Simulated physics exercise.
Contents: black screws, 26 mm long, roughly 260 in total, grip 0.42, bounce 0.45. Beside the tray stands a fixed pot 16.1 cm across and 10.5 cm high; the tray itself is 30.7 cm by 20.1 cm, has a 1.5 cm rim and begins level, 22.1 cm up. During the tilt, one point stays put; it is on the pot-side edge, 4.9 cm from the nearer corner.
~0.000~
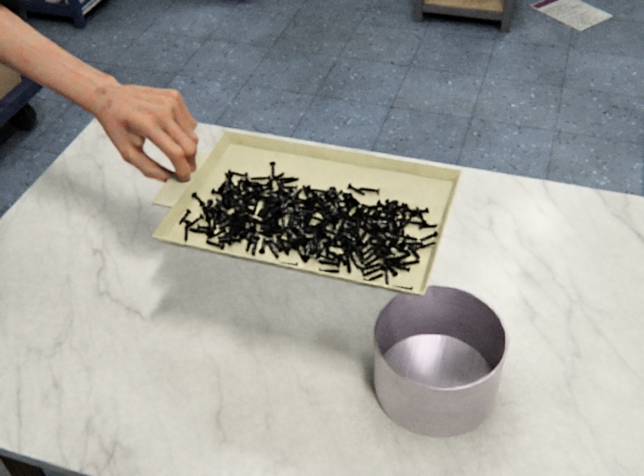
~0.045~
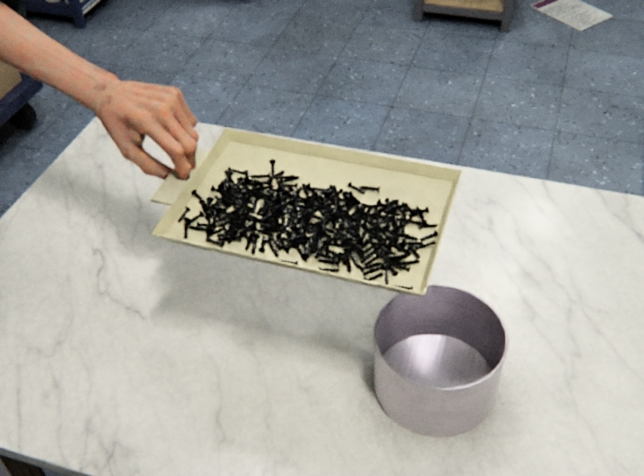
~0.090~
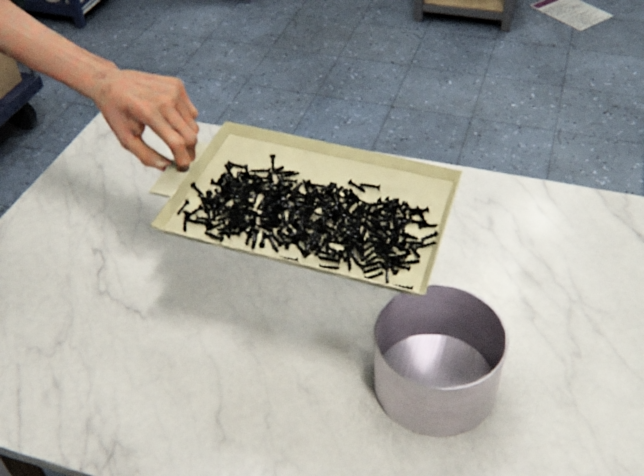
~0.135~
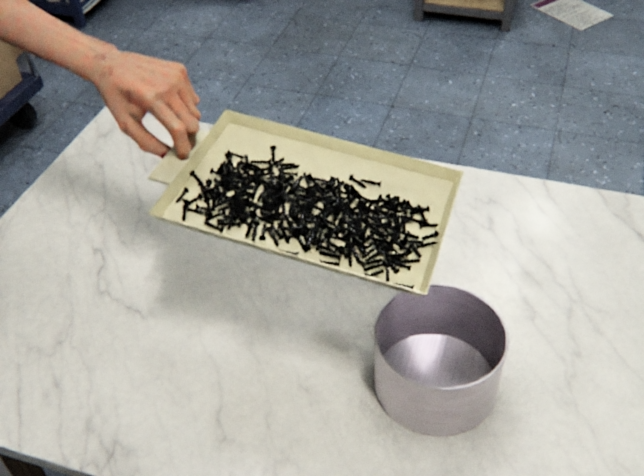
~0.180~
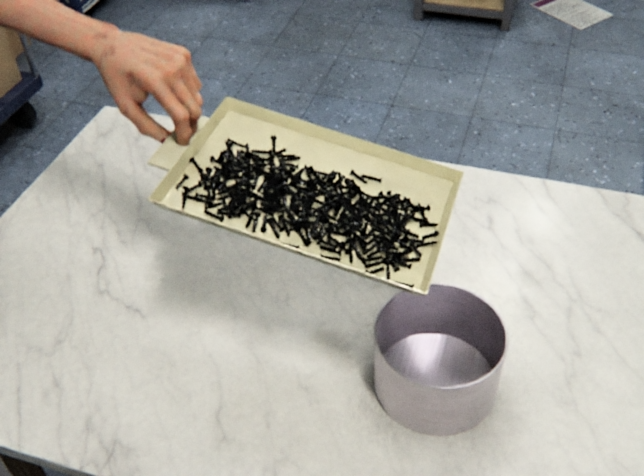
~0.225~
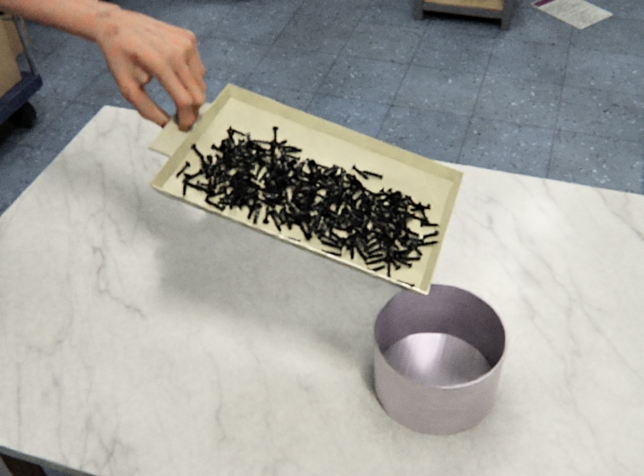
A hand reaches in from the upper left above a white marble-patterned table, seen from a fixed, raised view in a room with blue-grey floor tiles. It holds a shallow cream tray strewn with black screws, with a round, greyish-purple metal pot standing below the tray's right end. The hand lifts the tray's left end, slowly at first and then faster, tilting it toward the pot while the screws barely shift.
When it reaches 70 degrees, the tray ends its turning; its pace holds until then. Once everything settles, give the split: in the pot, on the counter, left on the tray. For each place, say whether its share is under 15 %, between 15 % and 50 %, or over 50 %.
Outcome: Pot: Moderate; counter: Predominant; left on the tray: Minimal.
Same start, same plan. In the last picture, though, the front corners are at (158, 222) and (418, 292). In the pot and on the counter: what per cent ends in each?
That works out as pot 25 and counter 75.
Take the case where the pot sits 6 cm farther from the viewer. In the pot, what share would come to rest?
45 per cent.
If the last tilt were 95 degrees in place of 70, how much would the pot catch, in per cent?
That would be around 40 percent.
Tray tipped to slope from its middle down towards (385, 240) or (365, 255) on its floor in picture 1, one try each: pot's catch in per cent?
Roughly 55 % for the first direction, roughly 45 % for the second.
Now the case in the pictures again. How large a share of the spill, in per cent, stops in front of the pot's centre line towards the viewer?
Roughly 20 percent of the spill.
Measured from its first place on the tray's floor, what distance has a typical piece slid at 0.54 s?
It has moved some 4 cm from its start.
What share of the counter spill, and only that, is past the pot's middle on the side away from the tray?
About 90 per cent.
Then, at 0.54 s, tilt 41 degrees; the tray holds 100 %, the pot 0 %.
After 0.76 s, tilt 60 degrees; the tray holds 65 %, the pot 0 %.
After 1.08 s, tilt 70 degrees; the tray holds 0 %, the pot 40 %.
By 2.4 s all is still; pot 40 %, counter 60 %, tray 0 %.
